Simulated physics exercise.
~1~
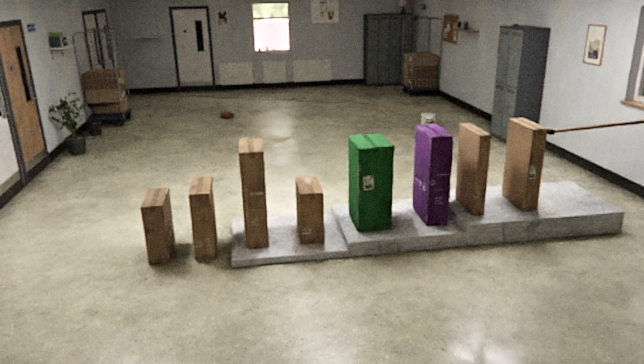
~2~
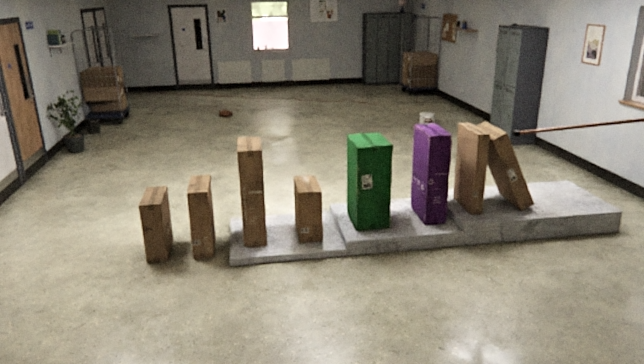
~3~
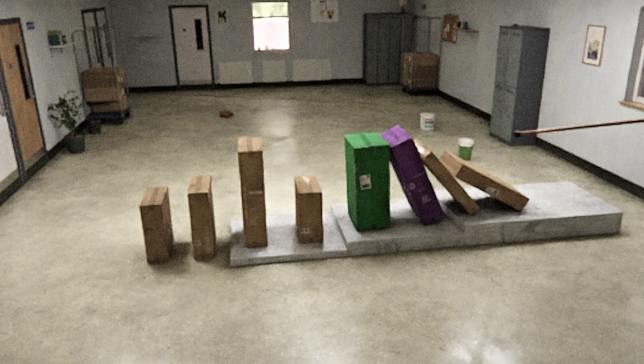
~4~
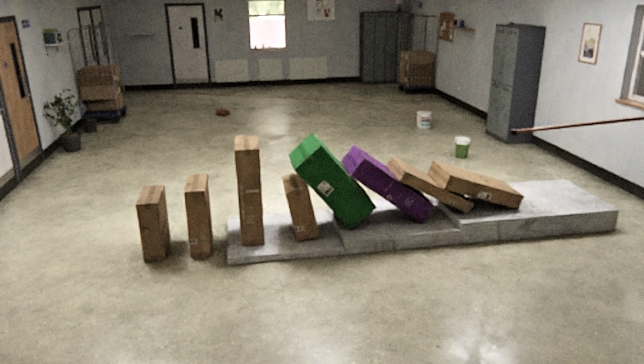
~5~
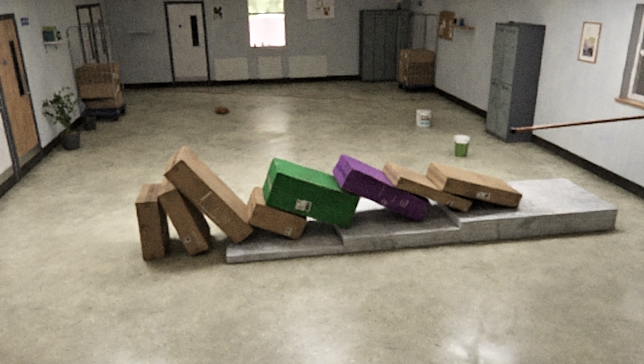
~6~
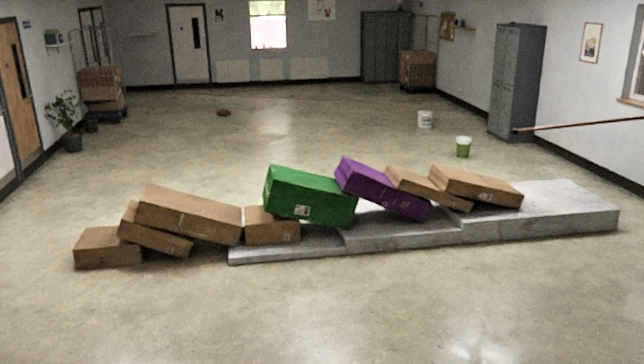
Eight upright cartons, one green and one purple, toppled leftward down some low steps after a pole moved against the rightmost one, each knocking over the next, the purple before the green, until every carton lay fallen in an overlapping row.
